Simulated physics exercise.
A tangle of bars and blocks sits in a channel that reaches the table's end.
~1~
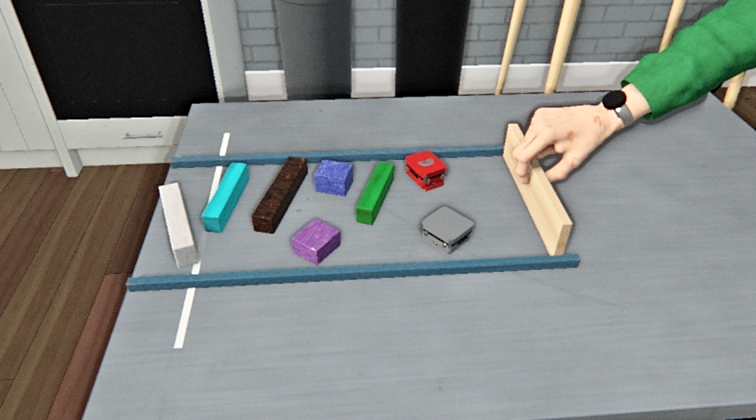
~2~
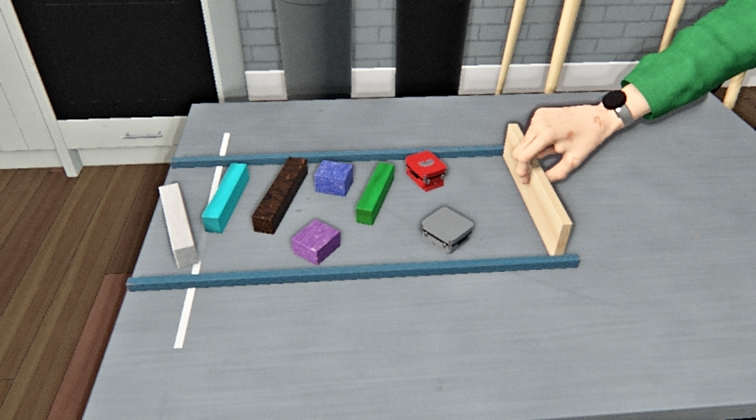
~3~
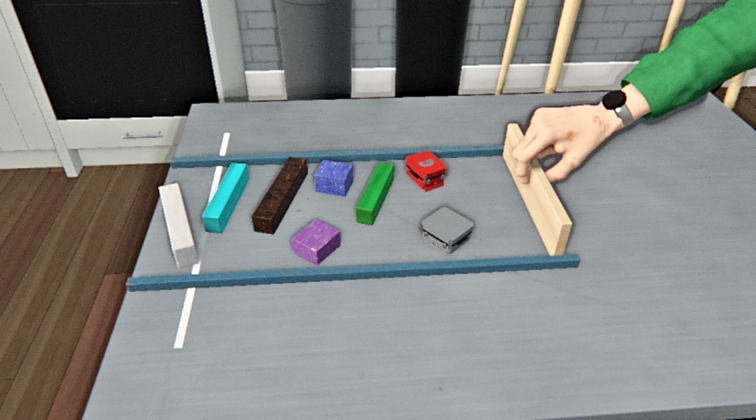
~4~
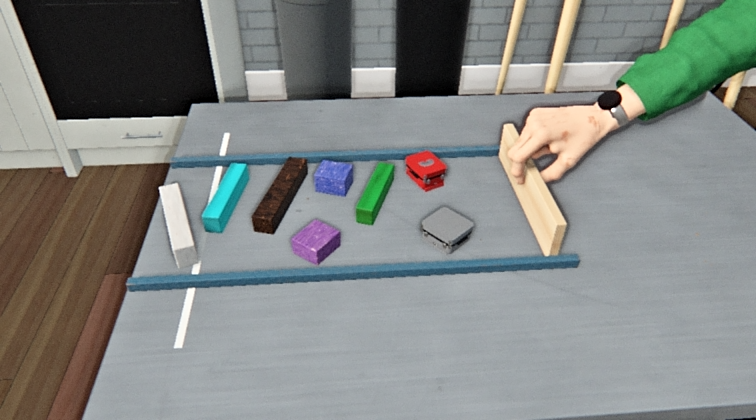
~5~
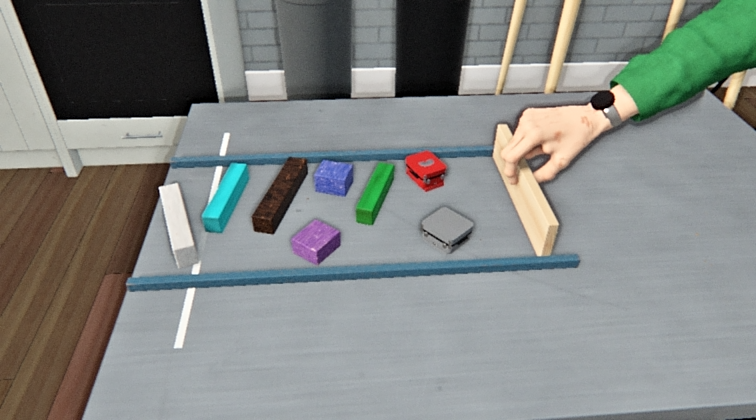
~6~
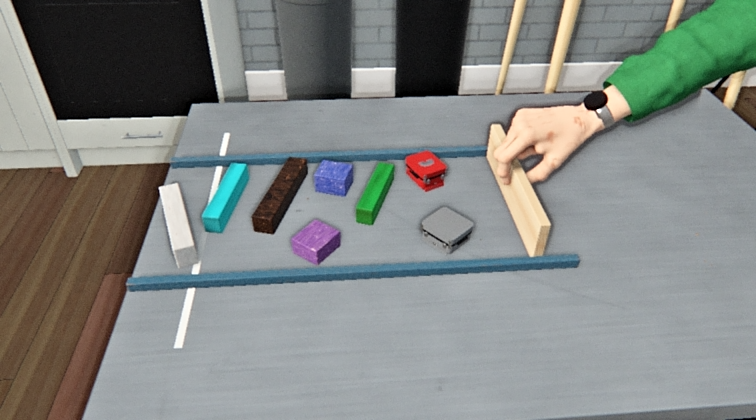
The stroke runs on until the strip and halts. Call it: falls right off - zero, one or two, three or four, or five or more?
Call: Three or four.
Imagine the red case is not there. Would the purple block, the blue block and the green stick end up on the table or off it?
Result - purple block: Up; blue block: Up; green stick: Up.
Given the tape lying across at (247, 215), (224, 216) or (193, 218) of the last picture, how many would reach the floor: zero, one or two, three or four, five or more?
One or two; three to four; five or more.
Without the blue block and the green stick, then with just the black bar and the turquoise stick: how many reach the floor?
Fallen: 2 in the first try, 1 in the other.
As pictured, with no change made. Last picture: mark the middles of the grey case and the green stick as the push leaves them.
You'll find the grey case at roughly (182, 238) and the green stick at roughly (180, 199).
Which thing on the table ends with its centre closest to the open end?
The purple block.
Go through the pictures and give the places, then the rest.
The first frame shows white bar (178, 223); turquoise stick (227, 196); black bar (282, 193); board (533, 185); tape (208, 217).
The second frame shows turquoise stick (227, 197); grey case (447, 232).
The third frame shows black bar (282, 193); blue block (334, 178).
The fourth frame shows white bar (178, 223); red case (425, 172).
The fifth frame shows turquoise stick (227, 197); board (521, 186).
The sixth frame shows white bar (178, 223); turquoise stick (227, 197); black bar (282, 193); board (515, 186); tape (208, 217).
Early on, none off yet; white bar at rest near (178, 223); turquoise stick at rest near (227, 197); black bar at rest near (281, 193).
Finally, the number that fall off is three or four; lost, blue block, black bar, turquoise stick and white bar.
